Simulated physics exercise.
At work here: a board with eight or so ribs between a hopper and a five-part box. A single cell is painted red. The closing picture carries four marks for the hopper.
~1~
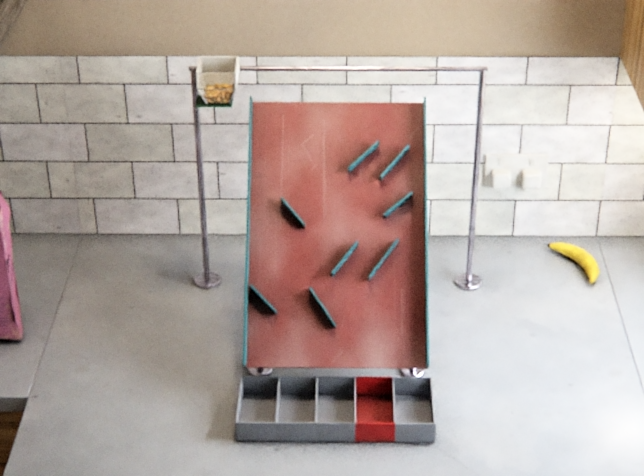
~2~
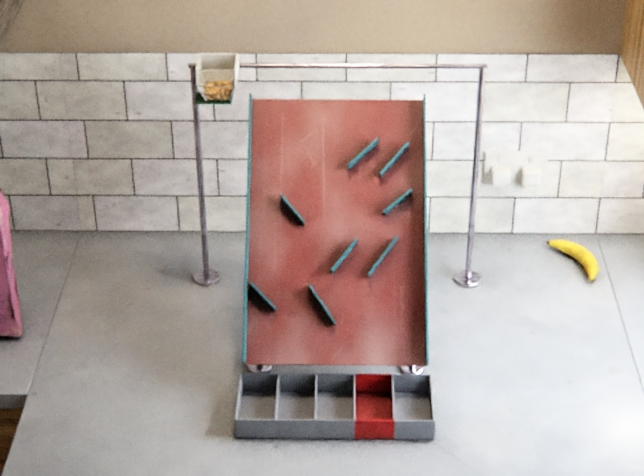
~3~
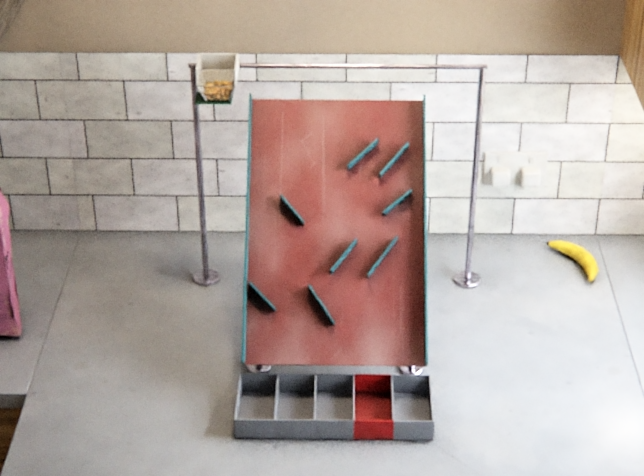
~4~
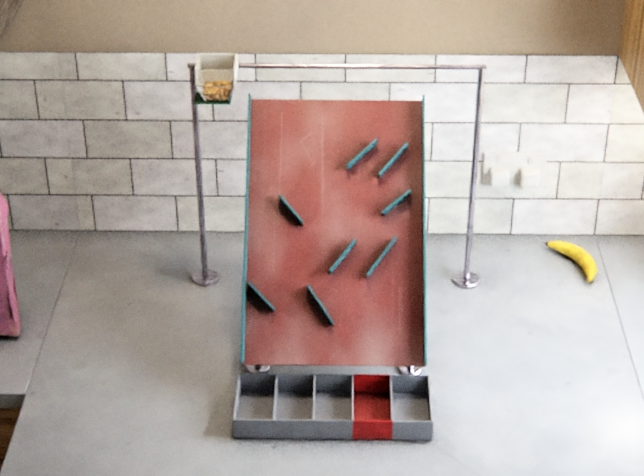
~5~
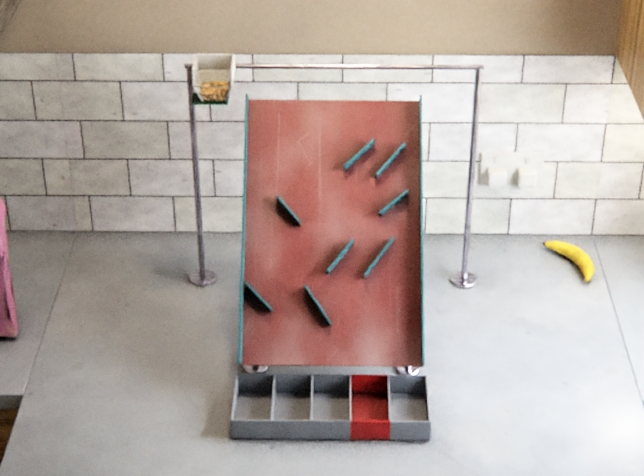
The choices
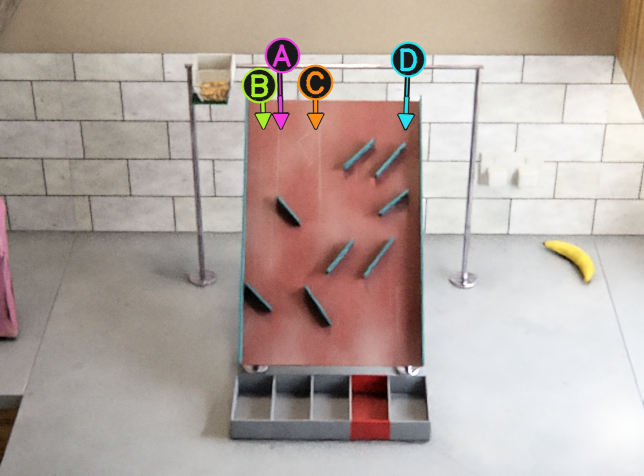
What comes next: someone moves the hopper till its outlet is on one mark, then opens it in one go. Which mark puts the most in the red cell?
C beats the others.
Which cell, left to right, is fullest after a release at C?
It is the fourth one.
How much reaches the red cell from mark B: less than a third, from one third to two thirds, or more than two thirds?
Less than a third.
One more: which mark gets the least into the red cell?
Here it is mark B.
On the marked copy, mark A meets the board at (280, 123); mark B meets the board at (263, 123); mark C meets the board at (315, 123); mark D meets the board at (405, 123).
For mark A, about a third in the red cell, about two thirds in other cells.
For mark B, a small part in the red cell, most in other cells, a stray few outside the box.
For mark C, about two thirds in the red cell, about a third in other cells.
For mark D, about a third in the red cell, about two thirds in other cells, a stray few outside the box.
